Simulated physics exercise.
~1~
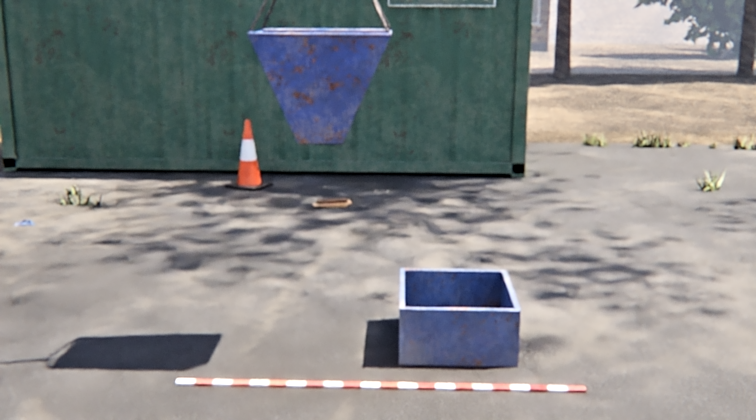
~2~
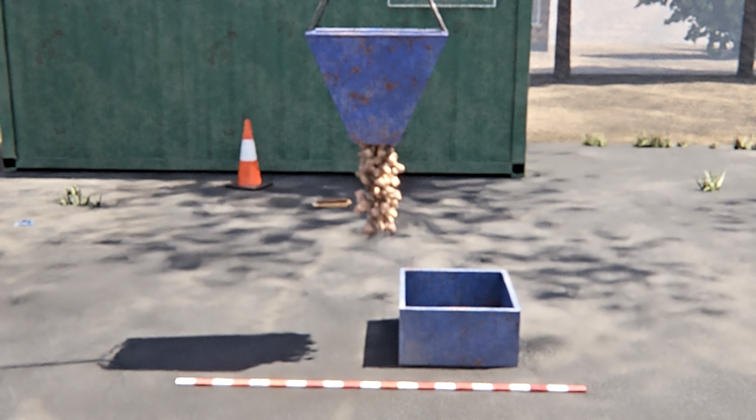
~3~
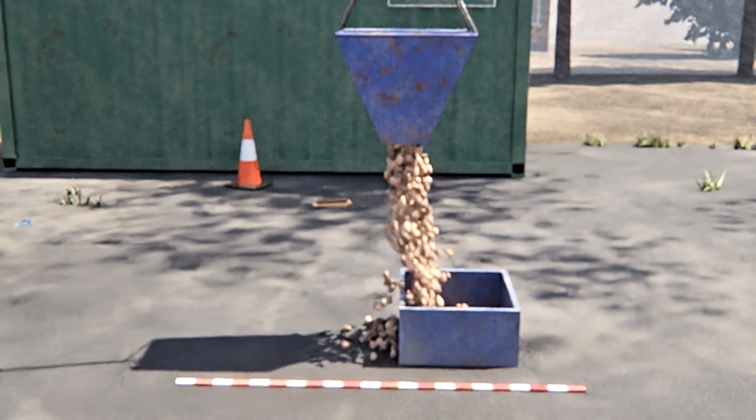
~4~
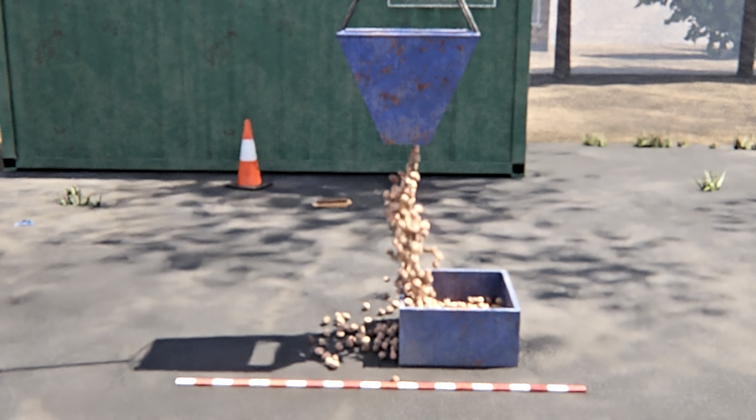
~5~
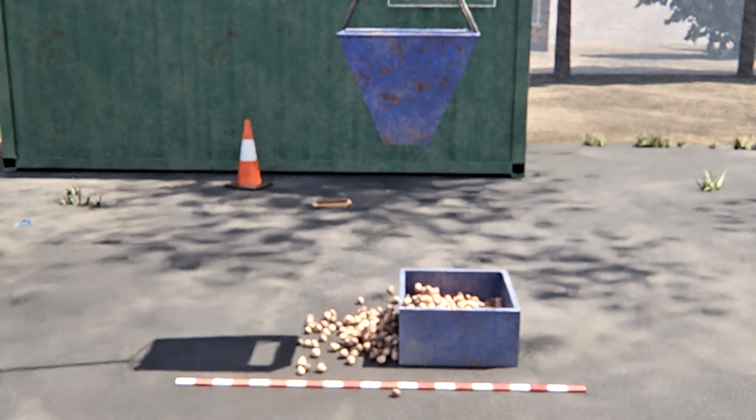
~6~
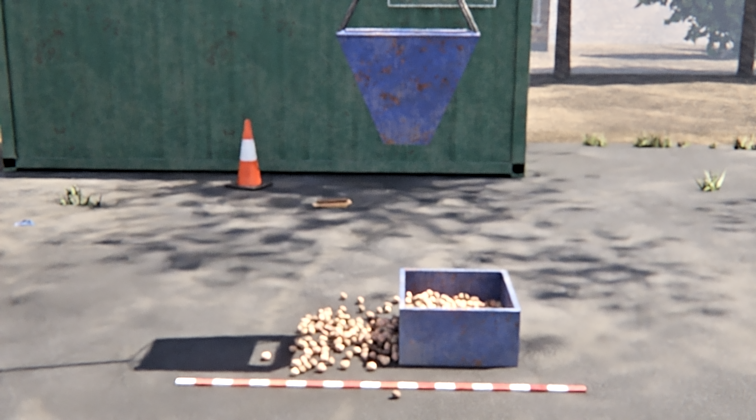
A rust-flecked blue skip hangs over a grey paved yard, seen from a fixed, slightly raised view, with a dark green container and an orange and white cone behind it. Below, to the right, sits an open blue bin beside a red and white striped pole. The skip glides right and round tan stones begin pouring from its bottom. It stops above the bin's left side as the stream strikes the rim, some stones dropping inside and others spilling left. The skip empties, leaving stones in the bin and a scattered heap against its left side.
